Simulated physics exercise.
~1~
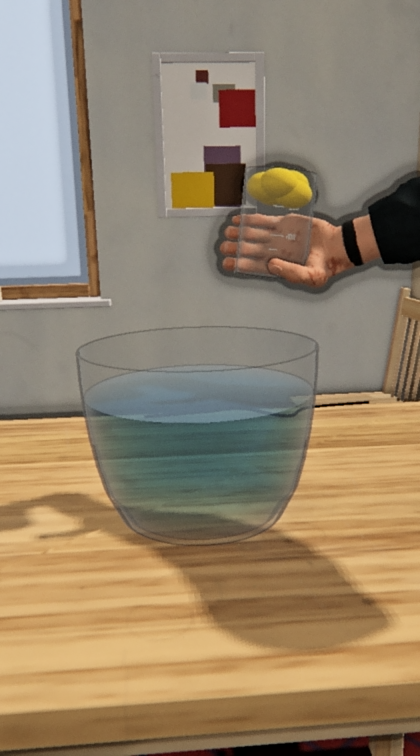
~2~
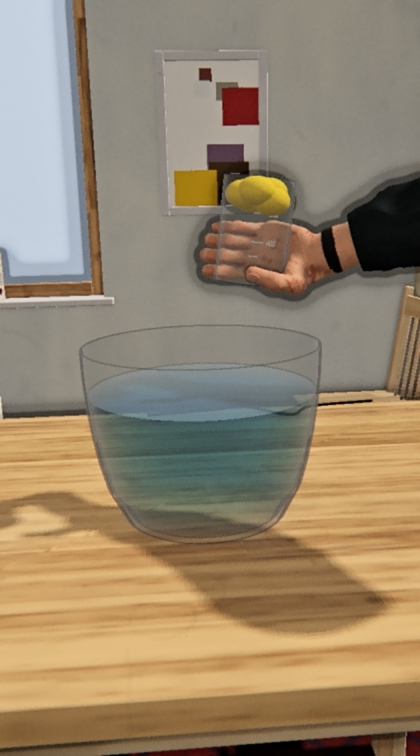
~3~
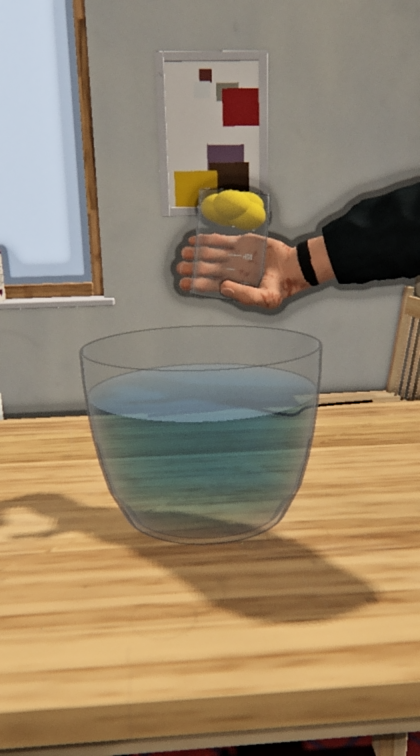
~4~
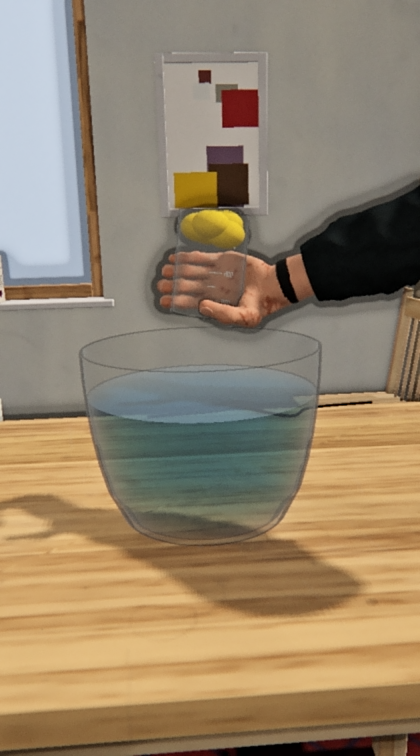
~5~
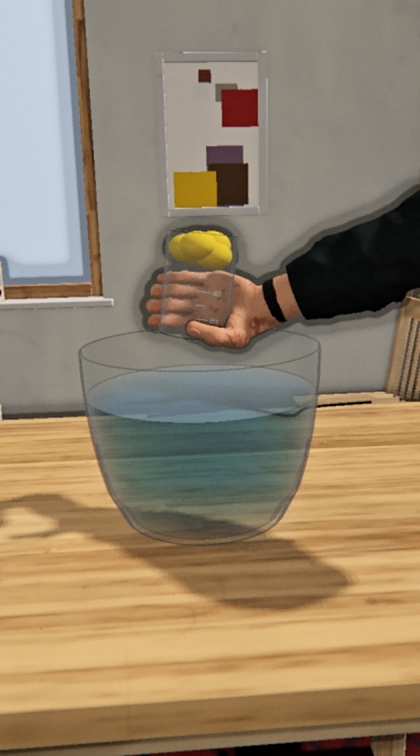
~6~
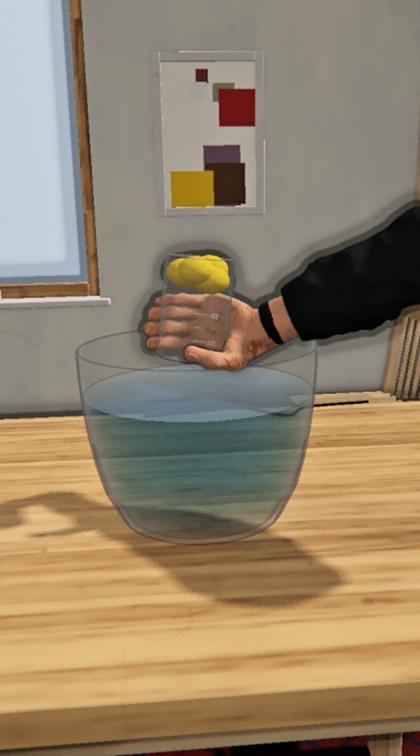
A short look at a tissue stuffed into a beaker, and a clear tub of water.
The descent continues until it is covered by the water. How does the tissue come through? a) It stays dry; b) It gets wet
a.
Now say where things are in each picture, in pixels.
Beaker (276, 226) mouth down; above the clear tub, in the first picture.
Beaker (254, 233) mouth down; tissue (259, 193); coming down, in the second picture.
Beaker (231, 247) mouth down; lower, in the third picture.
Beaker (210, 265) mouth down; tissue (214, 226); lower still, in the fourth picture.
Beaker (198, 286) mouth down; close to the surface, in the fifth picture.
Beaker (196, 309) mouth down; tissue (200, 271); just over the surface, in the sixth picture.
Next, the beaker enters the water.
After that, air is trapped inside and holds the level down.
Finally, the beaker is under, still full of air, and the tissue is dry.
